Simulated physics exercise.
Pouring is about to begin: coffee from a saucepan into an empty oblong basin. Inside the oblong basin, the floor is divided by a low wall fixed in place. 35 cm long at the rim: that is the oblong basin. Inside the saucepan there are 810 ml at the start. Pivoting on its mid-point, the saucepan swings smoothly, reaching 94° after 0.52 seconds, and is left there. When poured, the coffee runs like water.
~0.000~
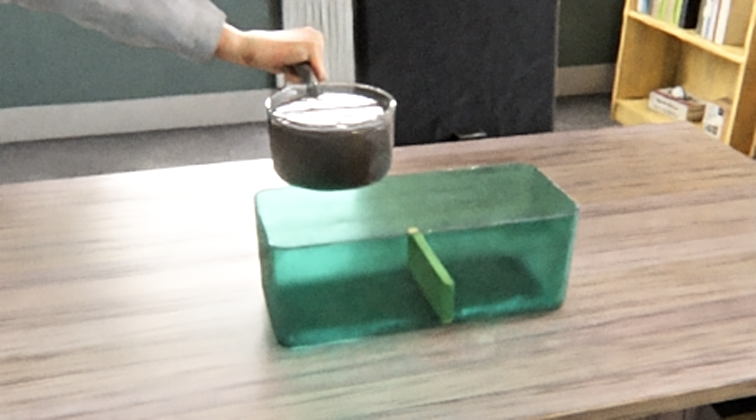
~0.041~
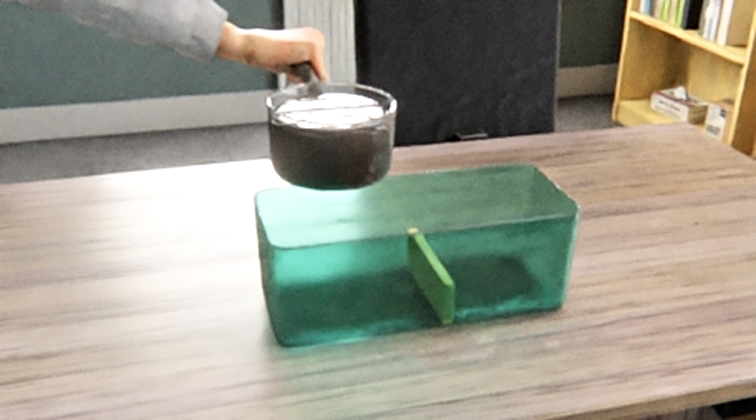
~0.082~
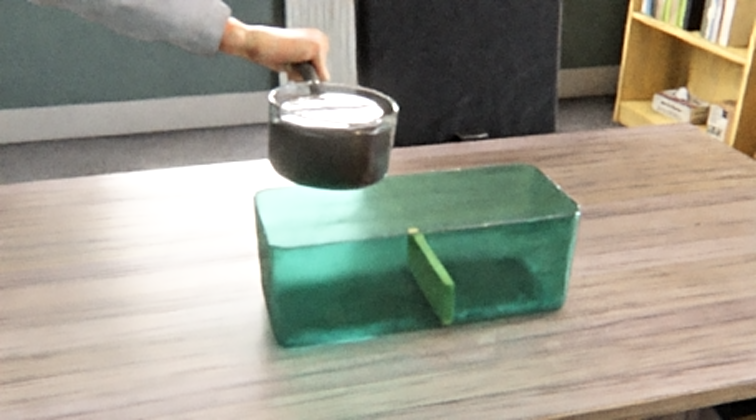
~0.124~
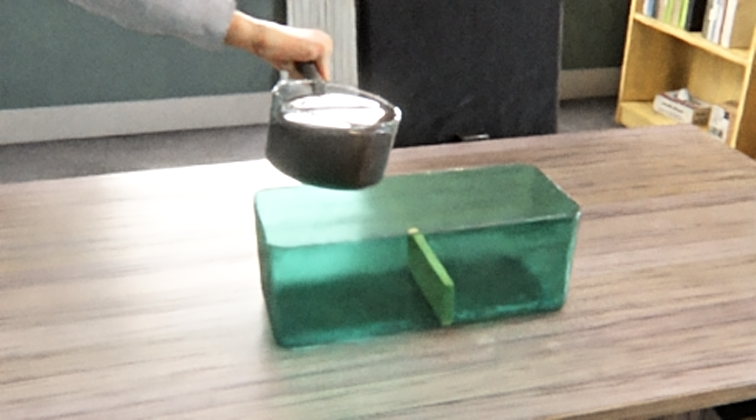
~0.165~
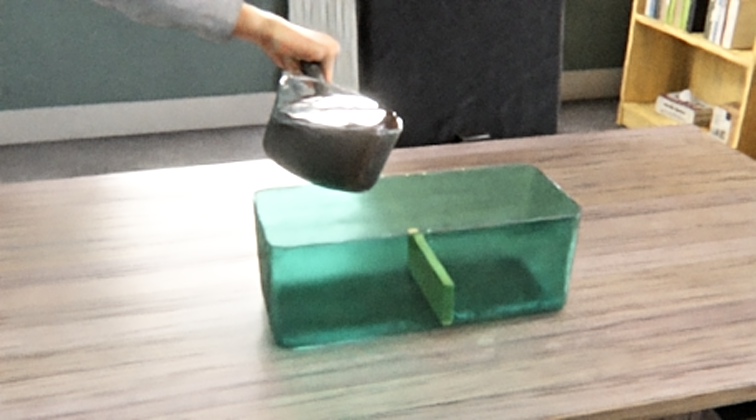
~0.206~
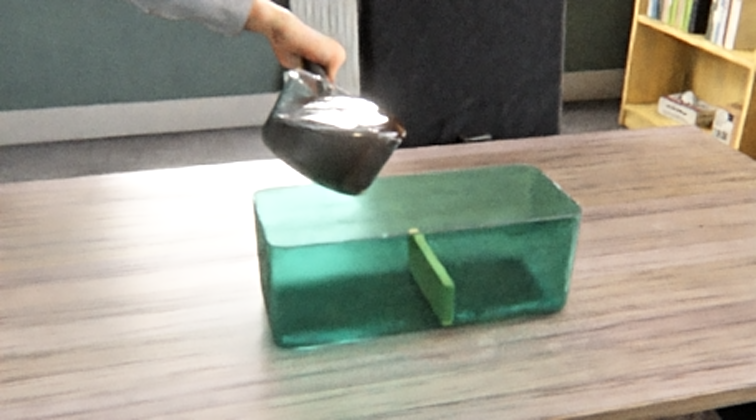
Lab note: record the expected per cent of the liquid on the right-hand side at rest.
Expected right-hand share: 50 per cent.
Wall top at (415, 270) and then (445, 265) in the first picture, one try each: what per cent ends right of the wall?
Around 80 and 20 percent, in that order.
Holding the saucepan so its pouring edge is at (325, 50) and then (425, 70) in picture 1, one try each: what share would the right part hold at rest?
Try 1: 5 %; try 2: 90 %.
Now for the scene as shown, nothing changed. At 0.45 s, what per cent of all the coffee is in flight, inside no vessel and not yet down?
Share: Roughly 28 per cent.
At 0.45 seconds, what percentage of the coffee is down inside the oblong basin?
Some 36 per cent.
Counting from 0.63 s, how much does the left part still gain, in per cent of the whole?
Roughly 16 per cent.
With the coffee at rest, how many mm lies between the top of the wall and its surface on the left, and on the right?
Near 38 mm for the left and near 34 mm for the right.
Then, 0.45 s in, the tilt is 90° and 37 per cent is still to pour, 13 is left of the wall and 23 right of it.
Then, 0.63 s in, the tilt is 94° and 11 per cent is still to pour, 33 is left of the wall and 51 right of it.
Then, 0.82 s in, the tilt is 94° and 4 per cent is still to pour, 44 is left of the wall and 49 right of it.
Then, 1.02 s in, the tilt is 94° and 1 per cent is still to pour, 48 is left of the wall and 49 right of it.
Finally, 50 per cent lies left of the wall, 50 right of it and 1 outside.
